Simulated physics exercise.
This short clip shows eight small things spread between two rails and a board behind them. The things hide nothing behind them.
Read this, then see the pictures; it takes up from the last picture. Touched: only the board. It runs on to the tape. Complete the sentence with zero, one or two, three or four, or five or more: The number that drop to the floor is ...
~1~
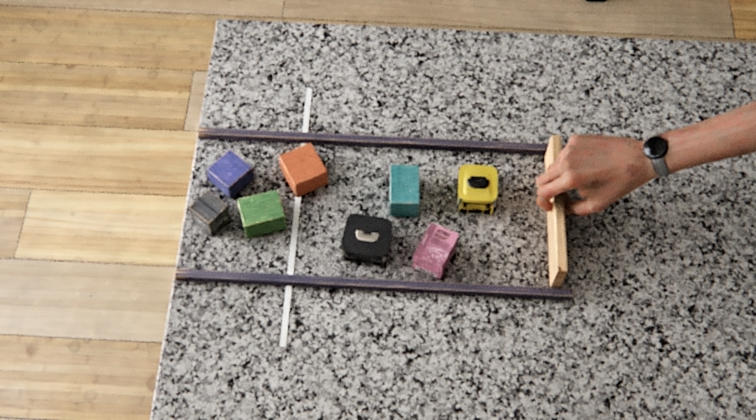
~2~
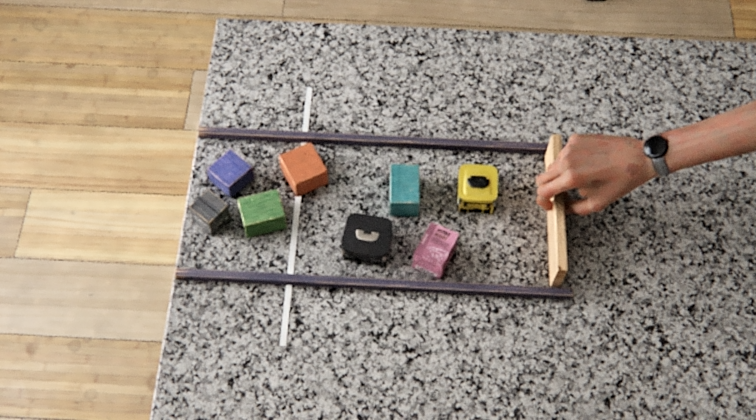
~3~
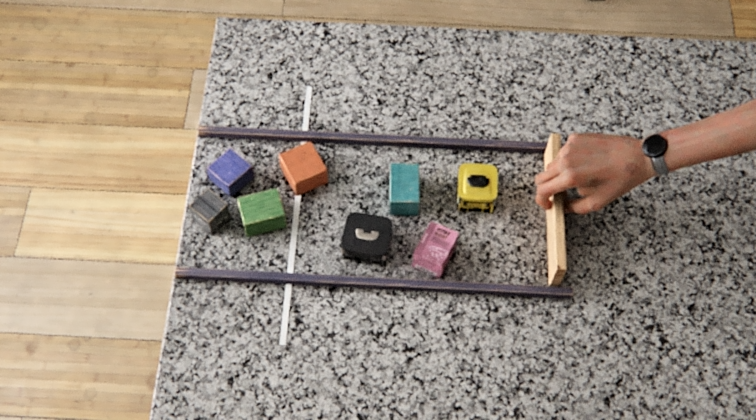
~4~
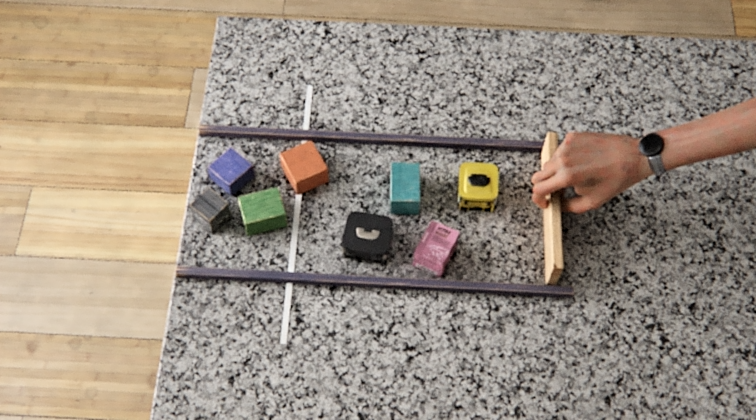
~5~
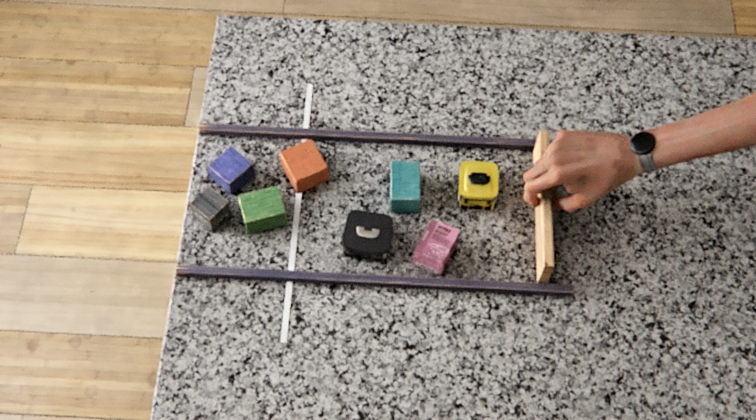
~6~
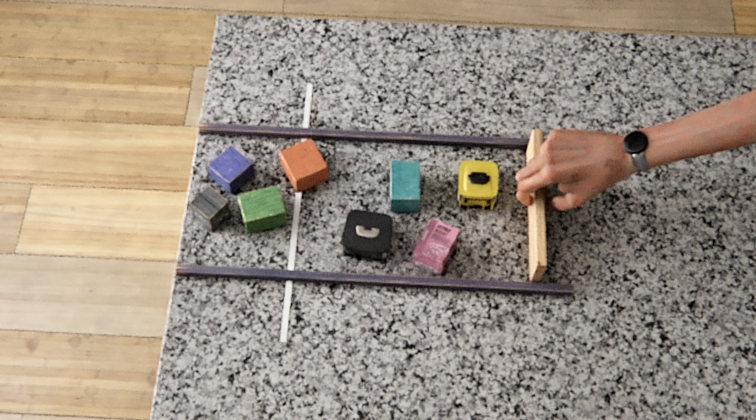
The number that drop to the floor is one or two.
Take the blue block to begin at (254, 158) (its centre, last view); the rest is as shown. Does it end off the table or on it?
In that case it is gone.
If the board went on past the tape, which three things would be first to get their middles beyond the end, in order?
Sequence: Grey box; blue block; green block.
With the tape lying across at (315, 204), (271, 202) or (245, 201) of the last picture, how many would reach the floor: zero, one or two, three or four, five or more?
So, taking them in turn, I'd give one or two; three to four; 3 or 4.
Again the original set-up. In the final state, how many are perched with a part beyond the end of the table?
Count of overhanging things: 1.
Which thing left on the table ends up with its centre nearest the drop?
That is the green block.
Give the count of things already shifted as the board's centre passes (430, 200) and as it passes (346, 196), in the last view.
Counting first: 3, next 8.
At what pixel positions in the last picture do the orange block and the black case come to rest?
The first sits around (224, 150), while the other sits around (239, 232).
A little later, none off yet; grey box at rest near (211, 208); blue block at rest near (231, 170); green block at rest near (263, 209).
When it is over, the number that fall off is one or two; down, blue block and grey box.
